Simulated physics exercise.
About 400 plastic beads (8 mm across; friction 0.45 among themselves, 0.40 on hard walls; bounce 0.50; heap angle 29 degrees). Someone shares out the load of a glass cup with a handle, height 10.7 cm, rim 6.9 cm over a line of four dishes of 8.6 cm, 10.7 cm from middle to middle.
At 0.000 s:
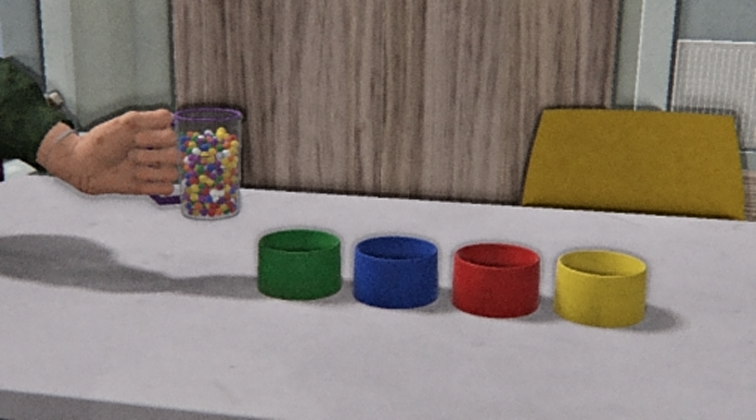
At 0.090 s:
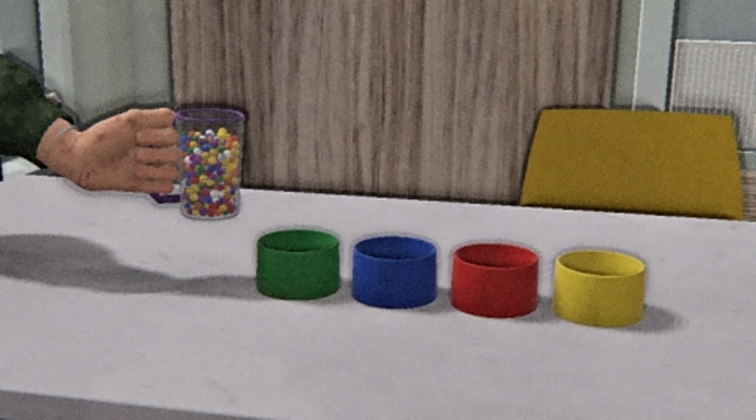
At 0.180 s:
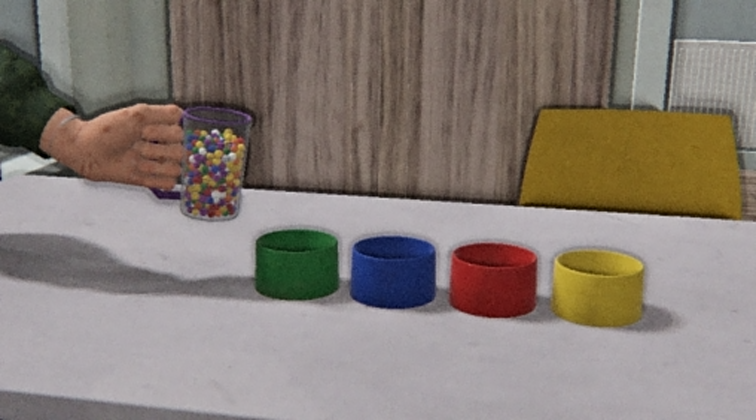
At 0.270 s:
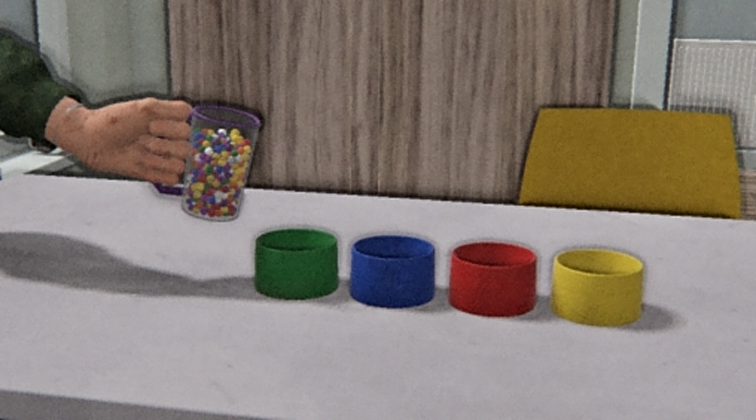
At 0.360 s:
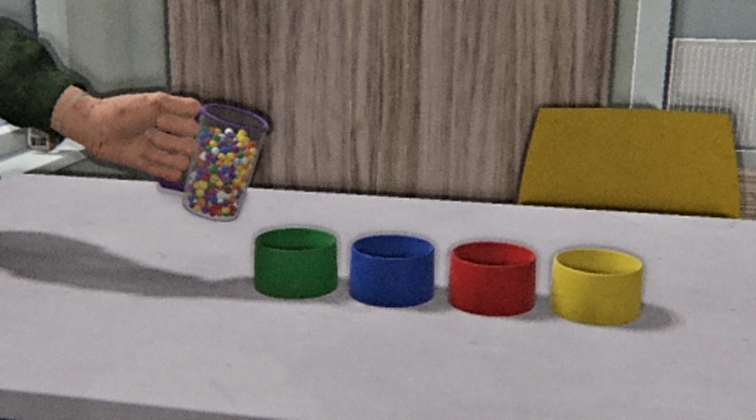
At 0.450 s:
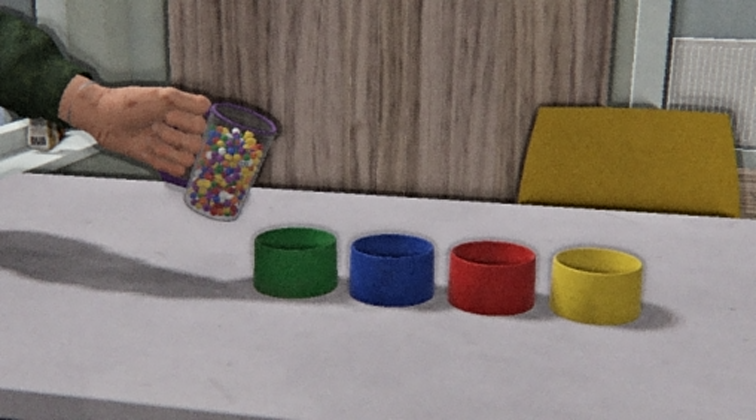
The footage shows a hand holding a clear handled cup of multicoloured beads beside a row of green, blue, red and yellow dishes on a table, then gradually tilting it rightward while moving it slightly right.
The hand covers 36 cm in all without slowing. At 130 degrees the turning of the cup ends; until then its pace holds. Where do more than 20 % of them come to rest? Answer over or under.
Red under, blue over, green under, yellow under, counter under.
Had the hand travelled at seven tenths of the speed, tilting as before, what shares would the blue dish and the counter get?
In that case blue 20, counter 70.
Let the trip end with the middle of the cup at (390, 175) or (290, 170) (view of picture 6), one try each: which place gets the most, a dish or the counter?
The winner: Blue; counter.
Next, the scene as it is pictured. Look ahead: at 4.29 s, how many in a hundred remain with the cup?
Roughly 0 per cent.
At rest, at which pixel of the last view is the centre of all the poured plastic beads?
At about (394, 265).
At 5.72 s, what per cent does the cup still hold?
Roughly 0 per cent.
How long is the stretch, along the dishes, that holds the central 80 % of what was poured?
Roughly 5 cm.
After 2.76 s, tilt 130 degrees; cup holds 0 %, blue 100 %.
After 4.29 s, tilt 130 degrees; cup holds 0 %, blue 100 %.
After 5.72 s, tilt 130 degrees; cup holds 0 %, blue 100 %.
By 6.0 s all is still; red 0 %, blue 100 %, green 0 %, yellow 0 %, counter 0 %.
